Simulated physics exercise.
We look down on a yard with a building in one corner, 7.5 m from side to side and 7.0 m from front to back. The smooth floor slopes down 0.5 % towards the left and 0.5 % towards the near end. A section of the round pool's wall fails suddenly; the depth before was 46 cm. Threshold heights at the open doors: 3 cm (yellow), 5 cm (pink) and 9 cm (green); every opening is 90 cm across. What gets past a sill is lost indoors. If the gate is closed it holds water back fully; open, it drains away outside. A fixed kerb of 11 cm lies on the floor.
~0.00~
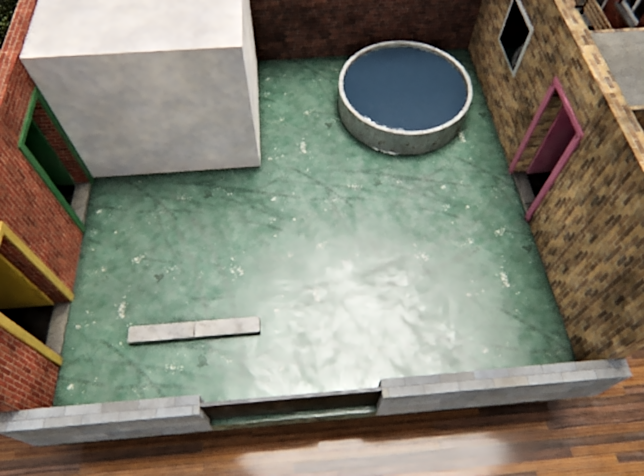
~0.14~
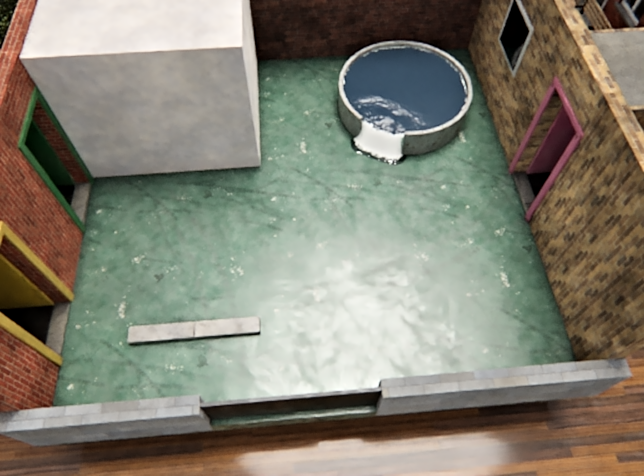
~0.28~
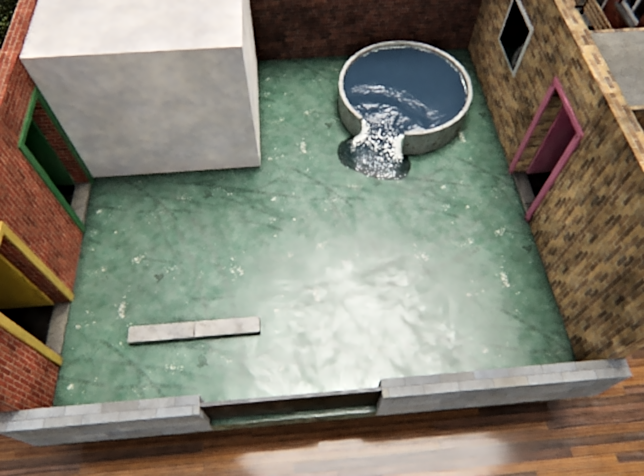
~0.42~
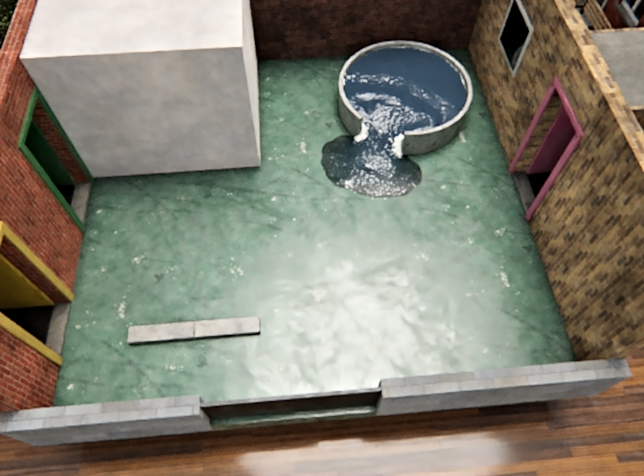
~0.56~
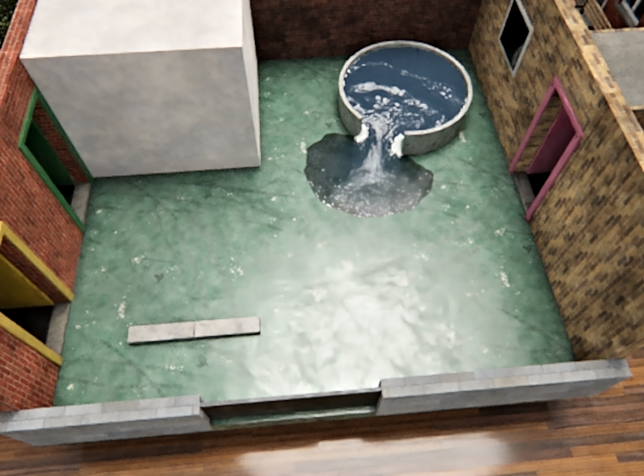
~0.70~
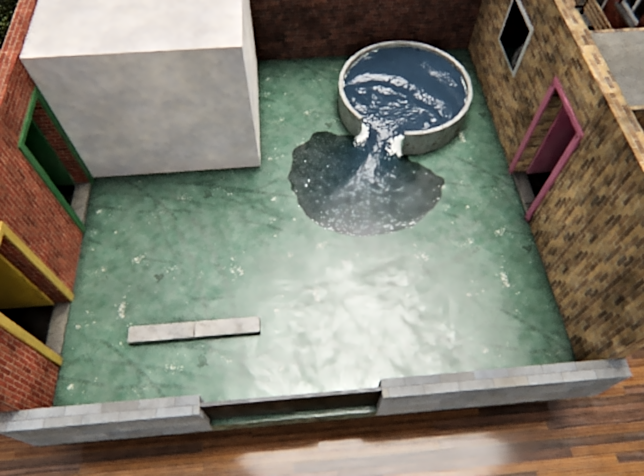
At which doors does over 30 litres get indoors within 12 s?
The water let in: At the yellow door it goes over the limit; at the pink door it does not reach the limit; at the green door it keeps below the limit.
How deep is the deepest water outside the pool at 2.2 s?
Up to some 22 cm.
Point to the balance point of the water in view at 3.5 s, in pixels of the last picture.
Around (359, 174).
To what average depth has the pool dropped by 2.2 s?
About 32 cm.
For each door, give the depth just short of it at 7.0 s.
In cm: Yellow 10, pink 0, green 6.
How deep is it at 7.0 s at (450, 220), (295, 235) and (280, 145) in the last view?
About 1, 2 and 1 cm.
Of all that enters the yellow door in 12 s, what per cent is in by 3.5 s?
About 0 per cent.
After 1.4 s water covers 20 % of the floor and is deepest (24 cm) near (382, 153); yellow door not reached, pink door not reached, green door not reached.
After 2.2 s water covers 40 % of the floor and is deepest (22 cm) near (382, 153); yellow door not reached, pink door not reached, green door not reached.
After 3.5 s water covers 60 % of the floor and is deepest (16 cm) near (382, 153); yellow door 7 cm at the sill, 2 L in, pink door not reached, green door not reached.
After 7.0 s water covers 70 % of the floor and is deepest (11 cm) near (382, 153); yellow door 10 cm at the sill, 99 L in, pink door not reached, green door 6 cm at the sill, 0 L in.
After 12.0 s water covers 80 % of the floor and is deepest (8 cm) near (93, 181); yellow door 8 cm at the sill, 195 L in, pink door 2 cm at the sill, 0 L in, green door 7 cm at the sill, 0 L in.
